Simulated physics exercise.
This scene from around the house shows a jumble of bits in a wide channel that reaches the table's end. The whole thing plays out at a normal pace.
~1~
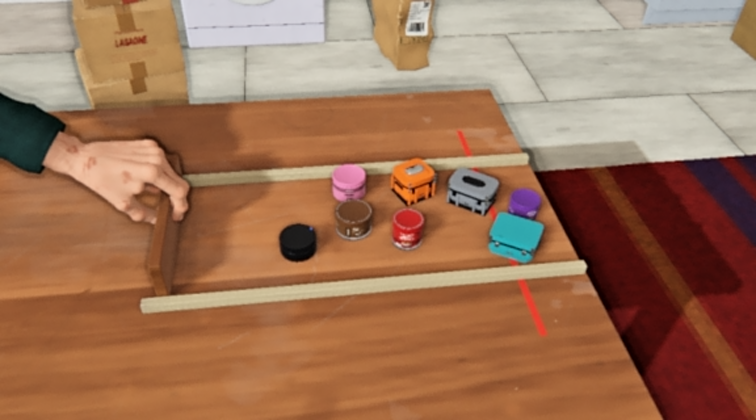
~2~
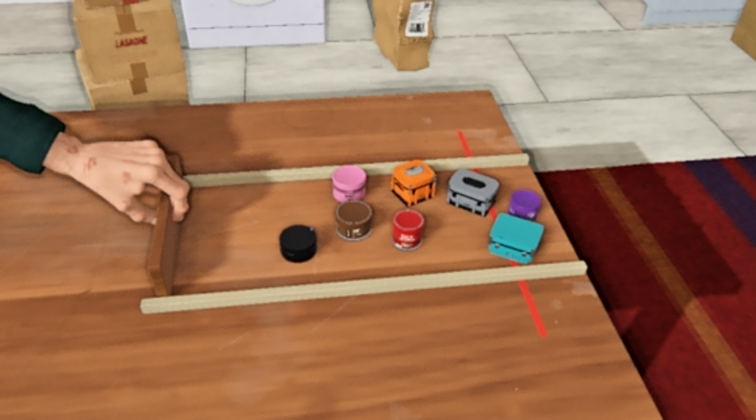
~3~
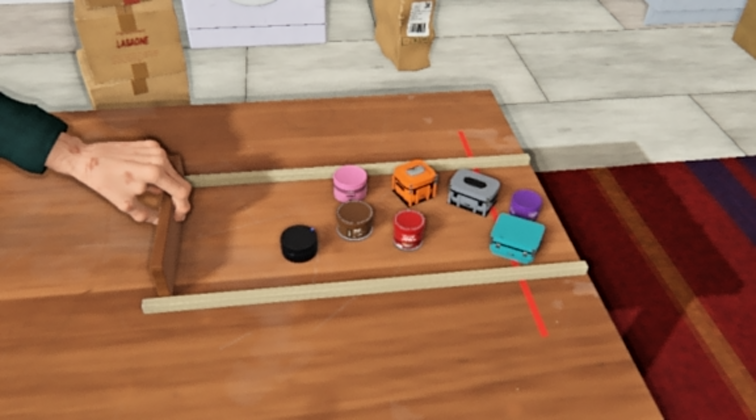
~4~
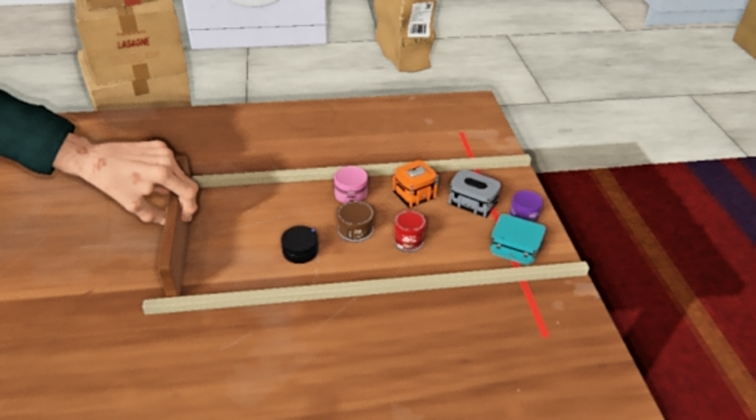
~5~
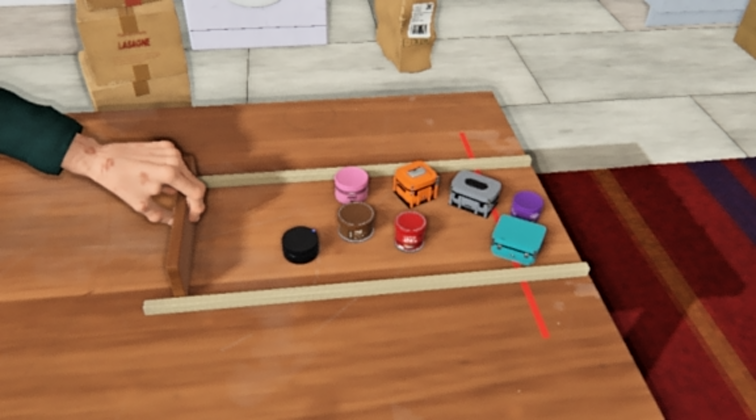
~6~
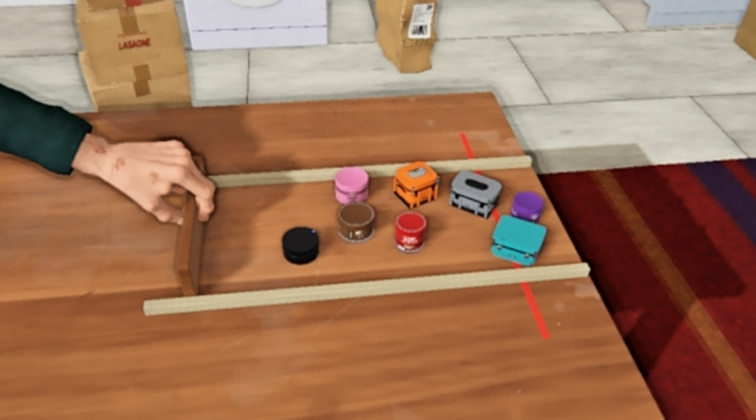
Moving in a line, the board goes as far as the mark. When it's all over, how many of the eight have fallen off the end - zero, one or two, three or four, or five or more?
One or two have fallen off.
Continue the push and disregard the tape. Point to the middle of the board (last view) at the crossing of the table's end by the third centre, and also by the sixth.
First: Around (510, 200). Next: Around (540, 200).
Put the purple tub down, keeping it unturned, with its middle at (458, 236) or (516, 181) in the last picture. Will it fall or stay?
The purple tub stays in place, then stays in place.
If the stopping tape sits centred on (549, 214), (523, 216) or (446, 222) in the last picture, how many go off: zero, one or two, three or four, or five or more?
Taking the tapes one at a time, the count is more than four, then at least five, then no fall at all.
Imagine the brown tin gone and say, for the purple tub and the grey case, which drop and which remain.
The purple tub comes down, the grey case tumbles off.
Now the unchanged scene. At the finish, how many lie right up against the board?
The number is 3.
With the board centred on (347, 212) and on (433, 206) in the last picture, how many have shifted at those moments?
The number moved is 3 and then 7.
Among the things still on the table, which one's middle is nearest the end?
Turquoise case.
Soon after, none off yet; purple tub at rest near (527, 209); turquoise case at rest near (518, 241); grey case at rest near (475, 194).
After that, none off yet; purple tub displaced about its own width near (554, 219); turquoise case moving near (528, 243); grey case displaced about its own width near (518, 203).
In the end, the number that fall off is one or two; gone, grey case and purple tub.
